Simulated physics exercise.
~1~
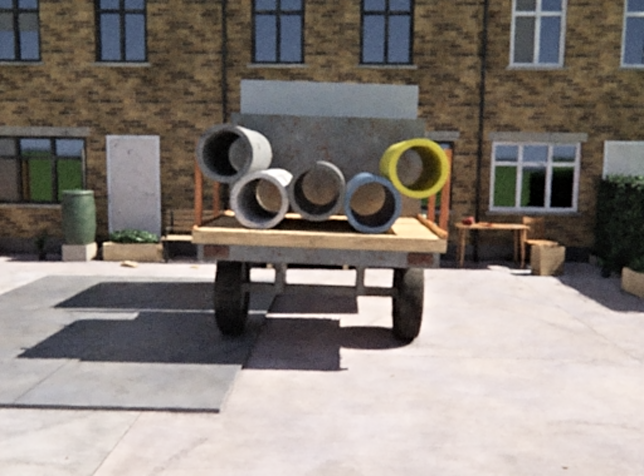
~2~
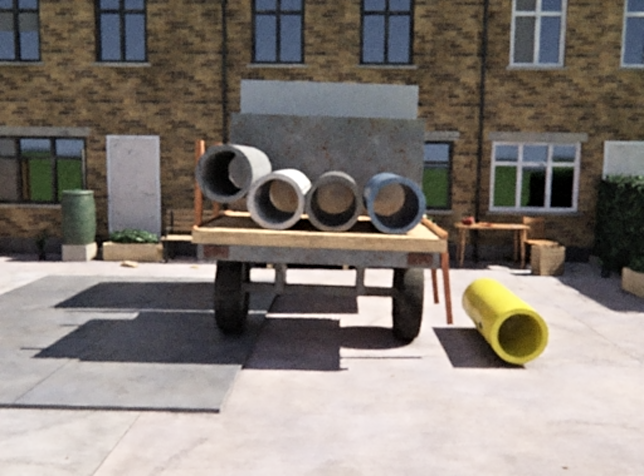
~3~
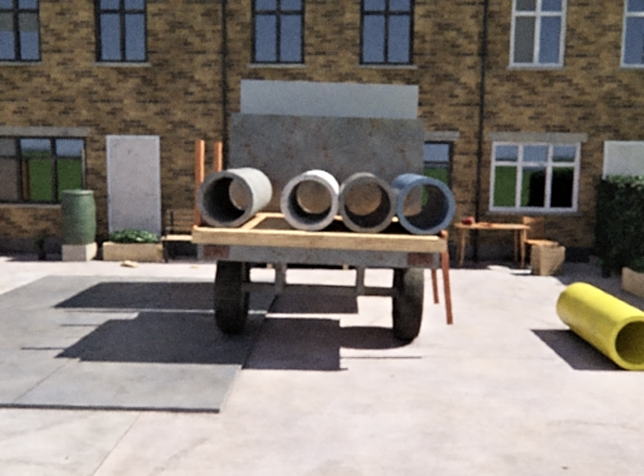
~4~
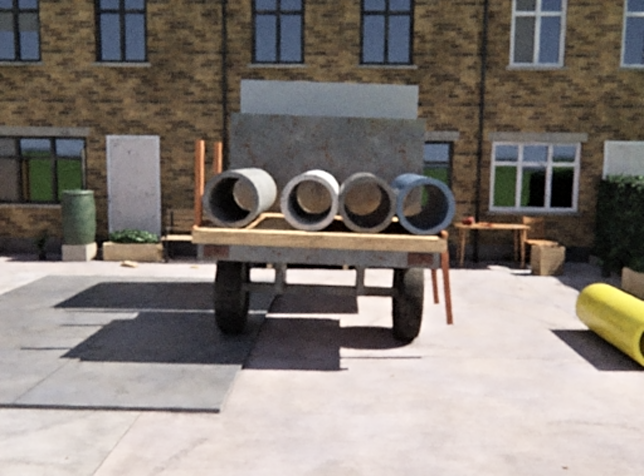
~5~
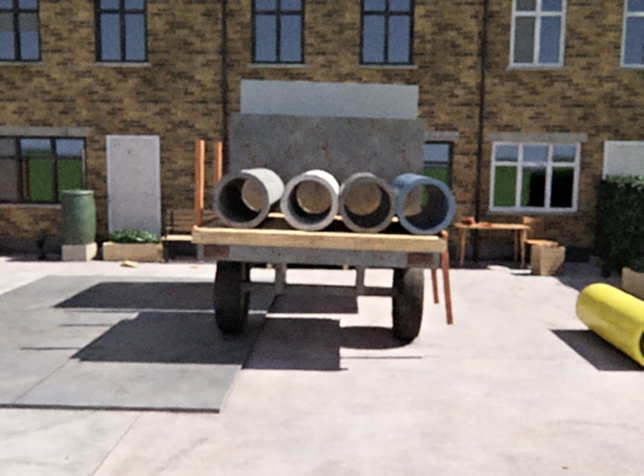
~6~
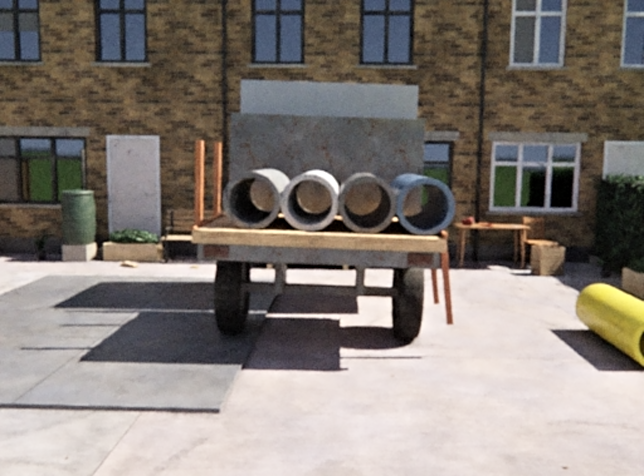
A yellow pipe on a parked flatbed dropped off the right side as the posts there swung down, then rolled away across the paving and stopped at the far right, while the four grey pipes shifted but stayed side by side on the deck.
